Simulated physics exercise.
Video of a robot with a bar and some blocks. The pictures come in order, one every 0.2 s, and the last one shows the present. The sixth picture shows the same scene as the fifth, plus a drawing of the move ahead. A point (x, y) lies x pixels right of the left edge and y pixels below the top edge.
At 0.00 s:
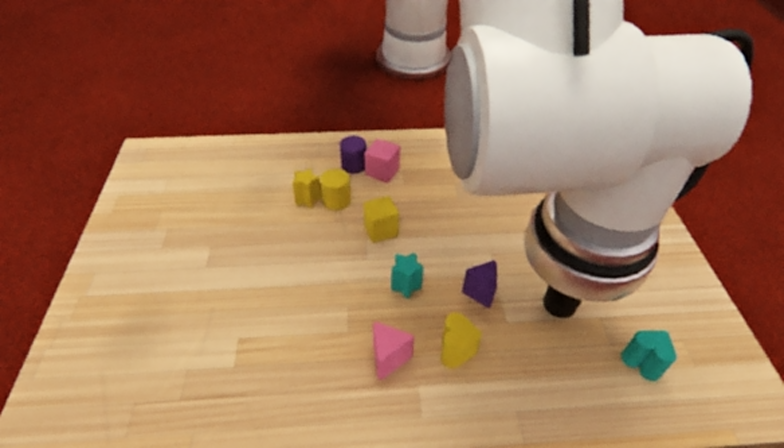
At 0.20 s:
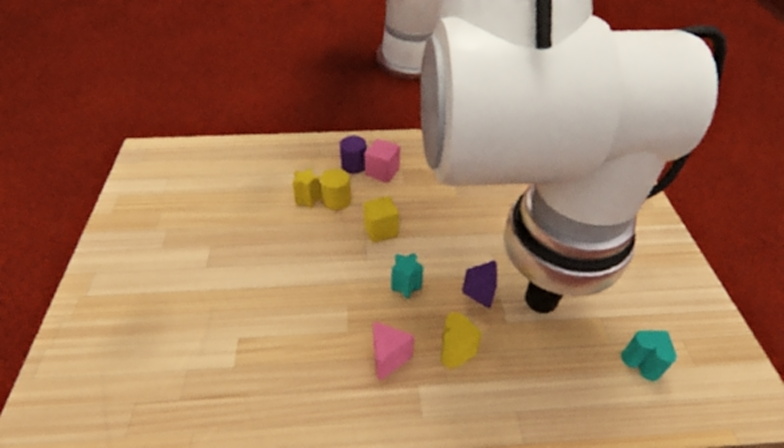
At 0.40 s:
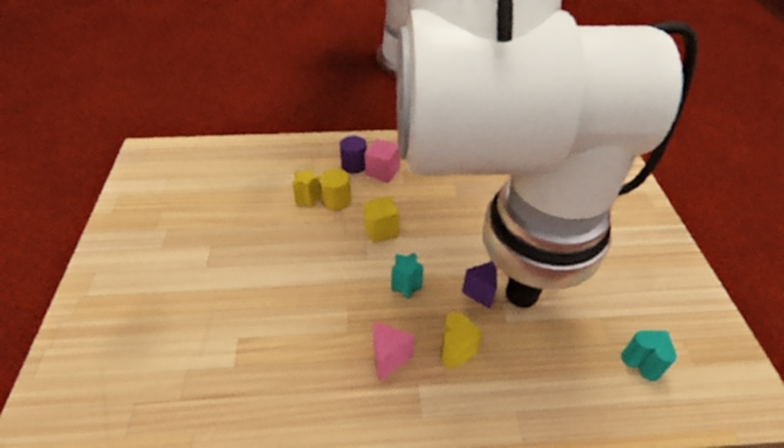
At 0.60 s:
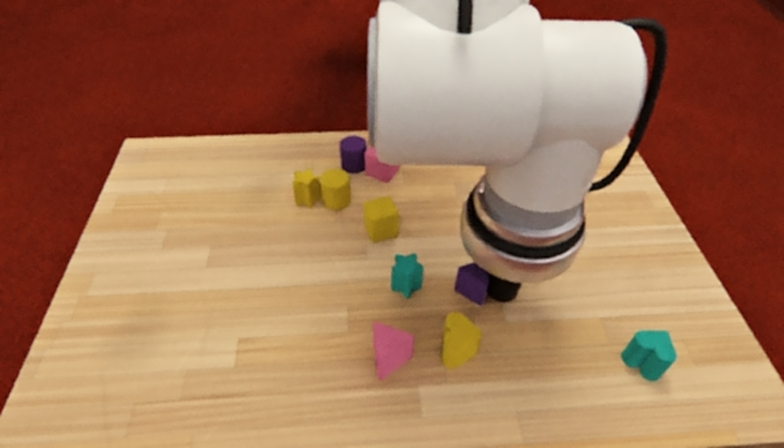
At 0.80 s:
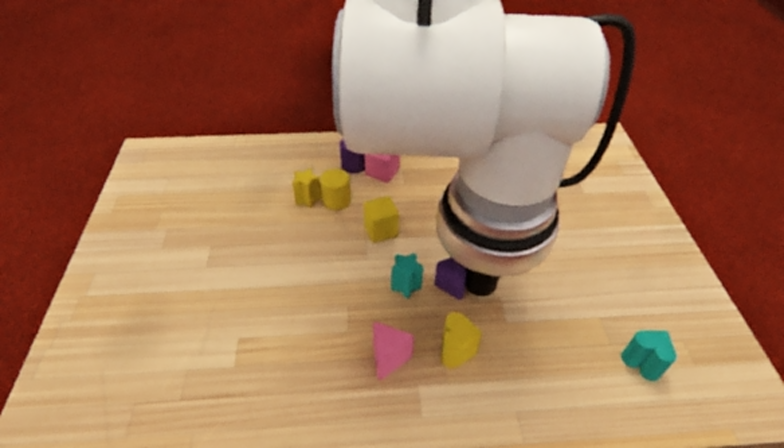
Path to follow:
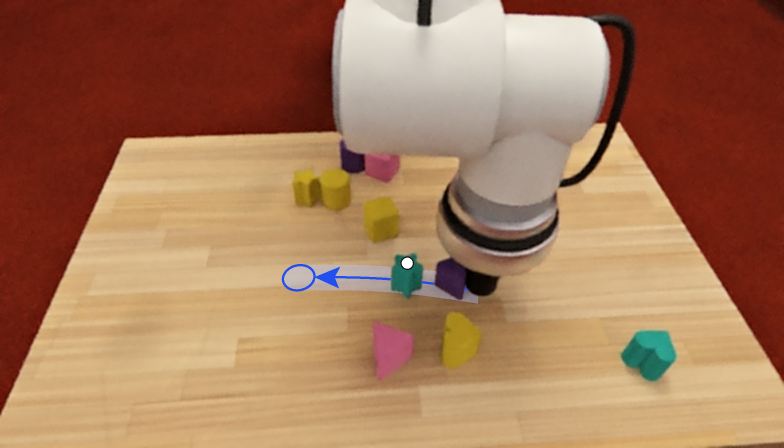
A white robot arm moved its dark tip steadily left across a wooden board of colorful blocks, reached the purple piece, and pushed it left toward the turquoise star-shaped block while the others stayed still.
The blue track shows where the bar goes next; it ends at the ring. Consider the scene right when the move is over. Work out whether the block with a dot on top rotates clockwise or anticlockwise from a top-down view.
Seen from above, counterclockwise.
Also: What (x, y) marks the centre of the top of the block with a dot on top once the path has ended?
My prediction: (331, 279).
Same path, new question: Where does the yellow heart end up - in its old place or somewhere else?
It is still where it was.
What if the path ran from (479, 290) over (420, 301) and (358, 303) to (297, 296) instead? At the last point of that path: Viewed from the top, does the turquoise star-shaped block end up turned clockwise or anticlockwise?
It goes clockwise.
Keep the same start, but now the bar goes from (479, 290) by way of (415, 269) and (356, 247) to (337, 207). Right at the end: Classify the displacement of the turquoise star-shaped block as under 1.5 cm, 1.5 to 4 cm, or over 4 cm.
It will fall in the middle band, 1.5 to 4 cm.
The line goes from (479, 290) by way of (389, 279) to (299, 277); the dot is on the turquoise star-shaped block.
The first path, step by step. One third of the way, bar at (419, 276); turquoise star-shaped block at (375, 267), turned 20° anticlockwise; purple triangular piece at (394, 254).
Two thirds of the way, bar at (358, 271); turquoise star-shaped block at (340, 279), turned 90° anticlockwise; purple triangular piece at (331, 250).
At the end, bar at (298, 271); yellow square unmoved; turquoise star-shaped block at (331, 279), turned 145° anticlockwise; purple triangular piece at (273, 243), turned 40° clockwise; yellow heart unmoved.
